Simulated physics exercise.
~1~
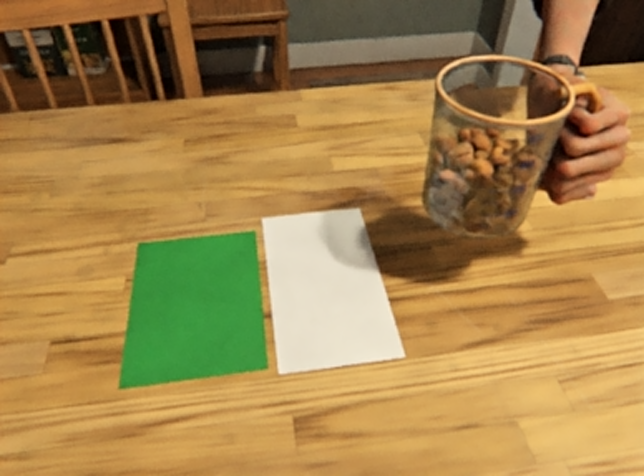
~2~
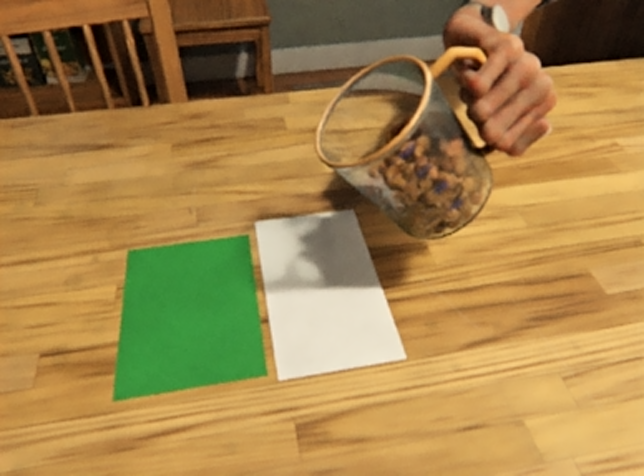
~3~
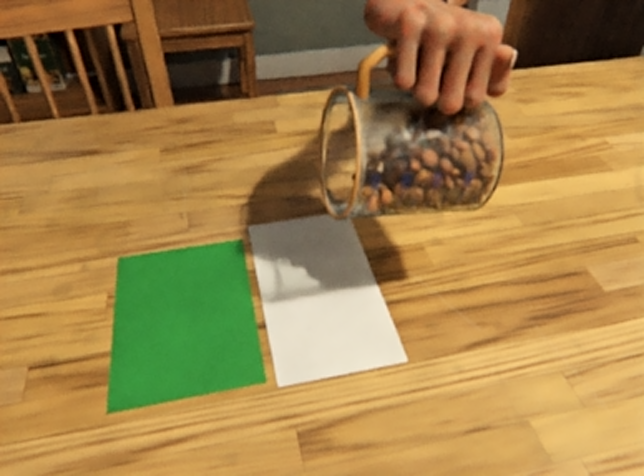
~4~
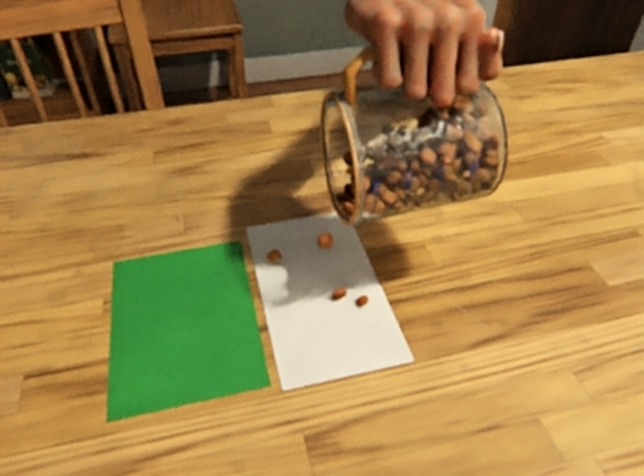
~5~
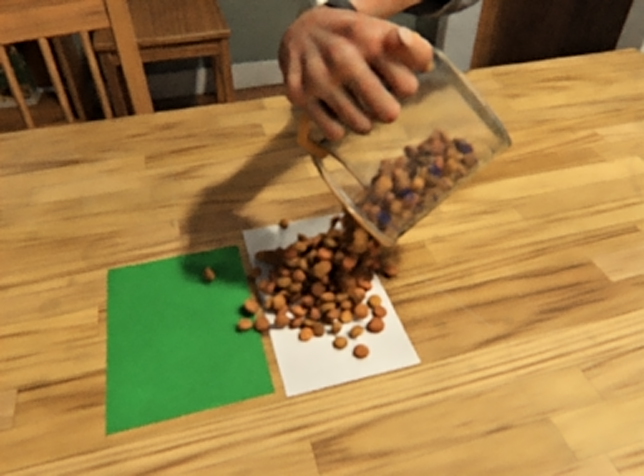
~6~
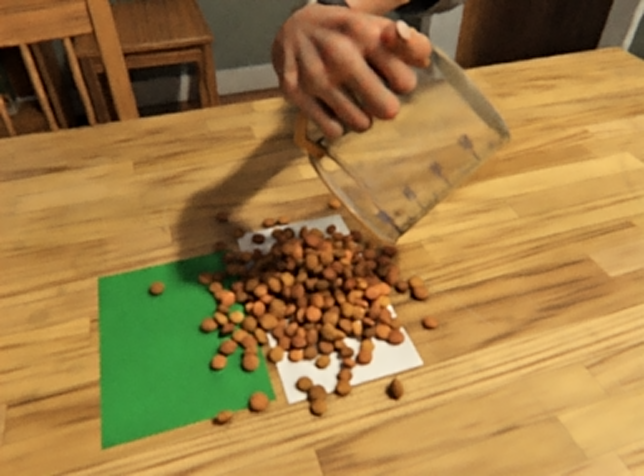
A hand tipped a clear jug of brown cat kibble over a white mat on a wooden table, and a few bits dropped before the rest poured out in a heap, mostly covering the white mat, with some on the green mat and bare wood.
